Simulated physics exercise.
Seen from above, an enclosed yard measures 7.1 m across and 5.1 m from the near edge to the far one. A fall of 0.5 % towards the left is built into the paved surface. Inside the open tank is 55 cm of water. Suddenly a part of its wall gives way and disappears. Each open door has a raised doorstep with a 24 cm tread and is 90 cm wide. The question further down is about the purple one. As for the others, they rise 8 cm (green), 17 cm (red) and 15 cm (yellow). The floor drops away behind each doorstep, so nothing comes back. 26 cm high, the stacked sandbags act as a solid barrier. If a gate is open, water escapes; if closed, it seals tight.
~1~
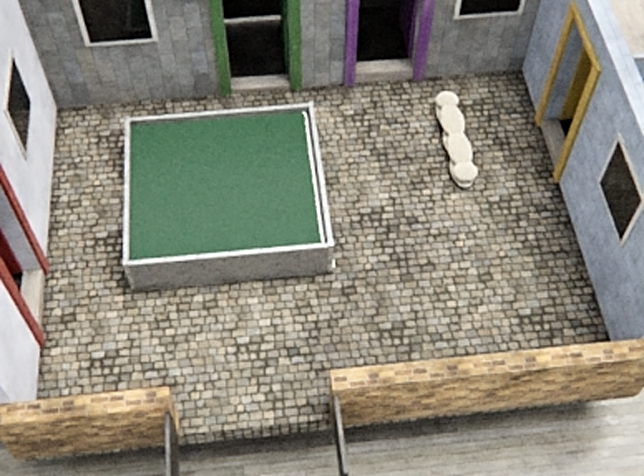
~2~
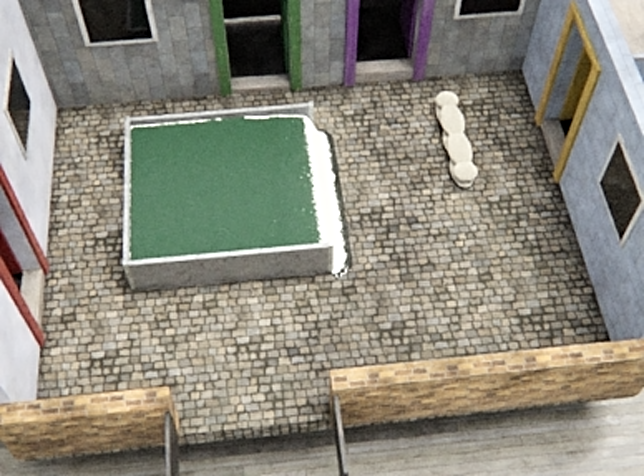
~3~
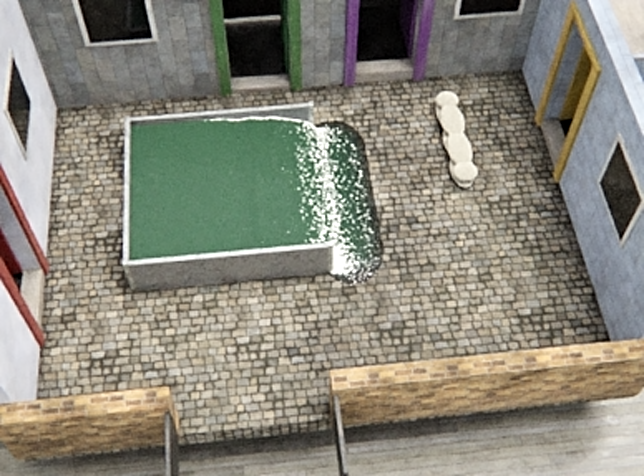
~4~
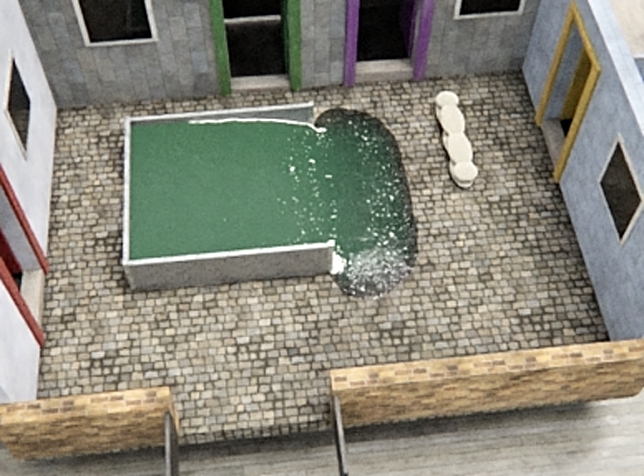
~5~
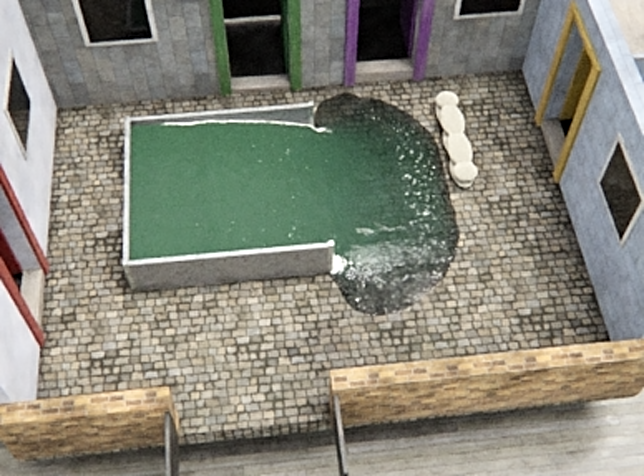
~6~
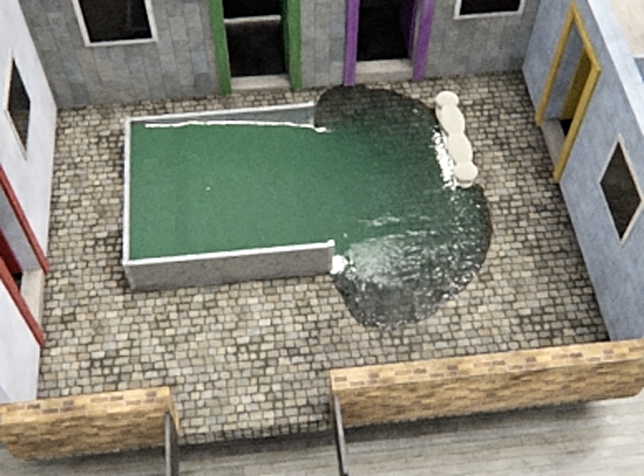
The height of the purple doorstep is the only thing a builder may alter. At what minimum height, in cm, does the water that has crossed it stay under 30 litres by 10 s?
From about 21 cm.
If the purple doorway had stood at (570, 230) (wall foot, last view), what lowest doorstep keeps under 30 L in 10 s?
Something near 22 cm.
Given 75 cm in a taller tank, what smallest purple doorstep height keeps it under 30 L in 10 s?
About 27 centimetres.
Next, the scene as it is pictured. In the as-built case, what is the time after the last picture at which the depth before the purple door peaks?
1.8 s.
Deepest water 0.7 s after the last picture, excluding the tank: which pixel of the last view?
At about (436, 173).
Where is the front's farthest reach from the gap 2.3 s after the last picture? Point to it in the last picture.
Around (615, 369).
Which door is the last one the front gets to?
That would be the red door.
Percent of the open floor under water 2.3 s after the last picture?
Approximately 50 %.
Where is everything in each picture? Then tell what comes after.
The first picture shows the open tank at (225, 183) is whole and still, 55 cm deep; the purple door at (388, 32) is dry.
In the second picture, water pours out at (318, 190) and has run 0.3 m, to (342, 224); about 10 cm deep outside, 55 cm at the back.
In the third picture, the gap is at (318, 192), the front 0.7 m out at (374, 232); the back of the open tank holds 55 cm.
In the fourth picture, the gap is at (318, 193), the front 1.2 m out at (411, 236); the back of the open tank holds 55 cm.
In the fifth picture, the front is at (452, 240), 1.7 m from the gap at (318, 193); 5.0 m2 of floor is wet, 55 cm left at the back.
In the sixth picture, the gap is at (318, 193), the front 2.2 m out at (485, 229); the back of the open tank holds 55 cm; 0.3 m in a straight line remain to the purple door at (388, 32).
Then, 0.7 s after the last picture water covers 40 % of the floor, deepest (36 cm) near (436, 173); 9 cm at the purple door, 0 litres in over its 20 cm doorstep.
Then, 2.3 s after the last picture water covers 50 % of the floor, deepest (41 cm) near (606, 343); 25 cm at the purple door, 22 litres in over its 20 cm doorstep.
Then, 9.3 s after the last picture water covers 95 % of the floor, deepest (16 cm) near (130, 211); 6 cm at the purple door, 38 litres in over its 20 cm doorstep.
At the purple door as built, the water peaked near 25 cm, 1.7 s after the last picture.
Run again over the same 10 s with other heights there, 51 litres in over 18.5 cm, 10 litres over 25.5 cm. The limit of 30 litres is kept from about 21 cm up.
